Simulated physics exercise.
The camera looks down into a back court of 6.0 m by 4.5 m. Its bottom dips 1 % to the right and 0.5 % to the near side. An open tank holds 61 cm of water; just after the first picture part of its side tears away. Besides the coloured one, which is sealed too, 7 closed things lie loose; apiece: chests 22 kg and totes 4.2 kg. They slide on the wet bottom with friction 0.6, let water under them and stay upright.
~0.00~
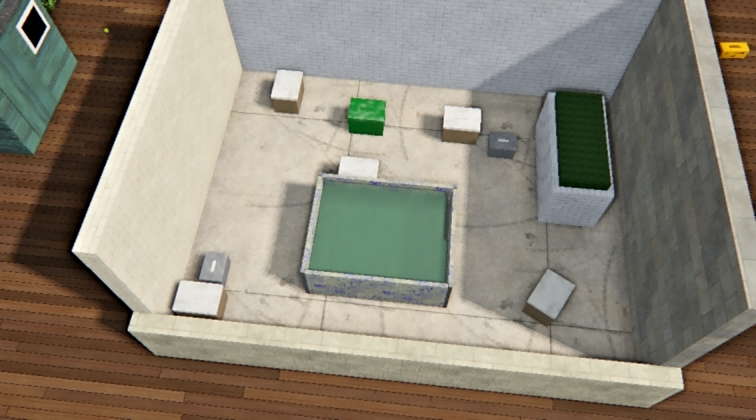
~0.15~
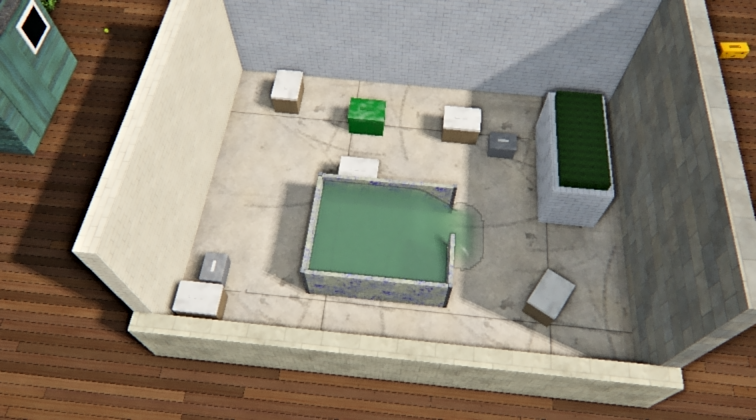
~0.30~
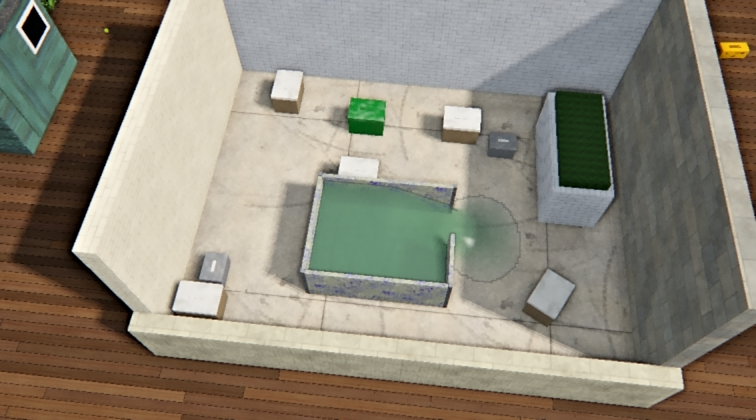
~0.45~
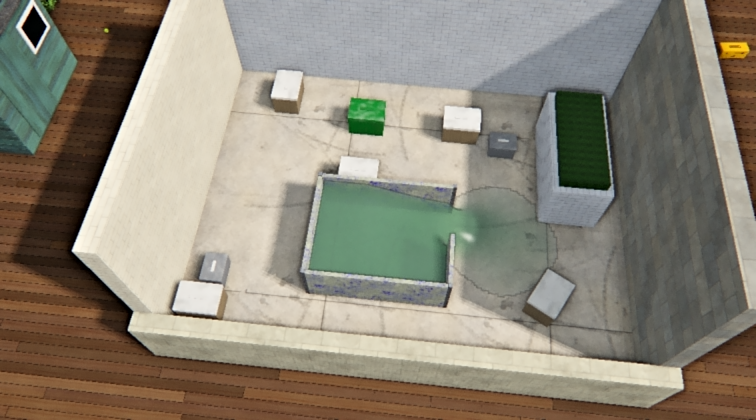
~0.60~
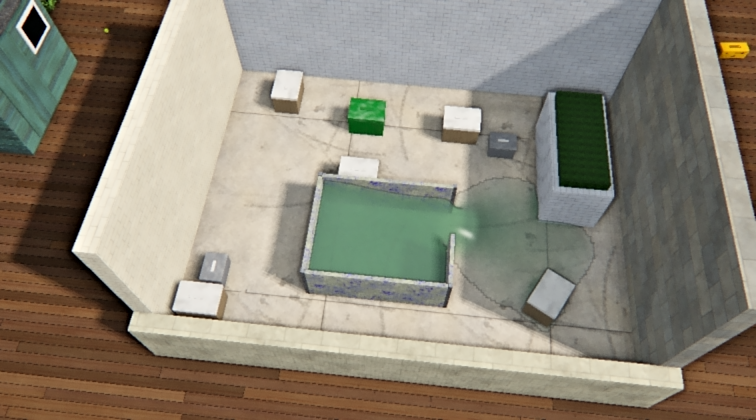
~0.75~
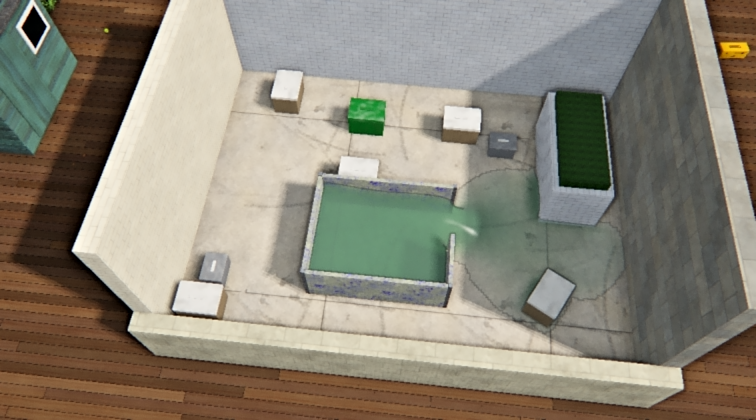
In a walled court with a pale stone floor, a tank of green water stands among scattered boxes, one of them bright green. Part of the tank's right side opens, and water pours through the gap, spreading in a widening sheet around the nearest box and against the planter, while every box stays put.
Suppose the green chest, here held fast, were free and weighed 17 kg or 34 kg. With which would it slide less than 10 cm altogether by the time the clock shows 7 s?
I expect that the smaller load will do.
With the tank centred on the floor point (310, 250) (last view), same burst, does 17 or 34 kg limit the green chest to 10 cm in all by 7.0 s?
Then the lower weight is enough.
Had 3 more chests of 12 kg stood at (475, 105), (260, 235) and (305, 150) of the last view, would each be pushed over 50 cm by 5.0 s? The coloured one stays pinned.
In that order: Past it, short of it, short of it.
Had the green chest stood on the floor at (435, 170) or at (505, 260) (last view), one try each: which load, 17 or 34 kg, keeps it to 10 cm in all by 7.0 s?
In that order: Either load holds; neither is enough.
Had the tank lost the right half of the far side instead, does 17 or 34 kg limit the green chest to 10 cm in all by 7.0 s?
Then only the higher weight holds it.
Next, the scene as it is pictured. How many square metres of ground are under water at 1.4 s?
About 8.5 m2.
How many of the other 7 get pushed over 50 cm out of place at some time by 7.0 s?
I count 2.
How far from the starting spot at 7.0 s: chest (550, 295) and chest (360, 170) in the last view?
In that order: 30 cm, 0 cm.
After 1.4 s the green chest would be 0 cm from its start with 17 kg and 0 cm from its start with 34 kg; 0 cm of water round it then.
After 3.1 s the green chest would be 0 cm from its start with 17 kg and 0 cm from its start with 34 kg; 2 cm of water round it then.
After 4.9 s the green chest would be 0 cm from its start with 17 kg and 0 cm from its start with 34 kg; 3 cm of water round it then.
After 7.0 s the green chest would be 0 cm from its start with 17 kg and 0 cm from its start with 34 kg; 4 cm of water round it then.
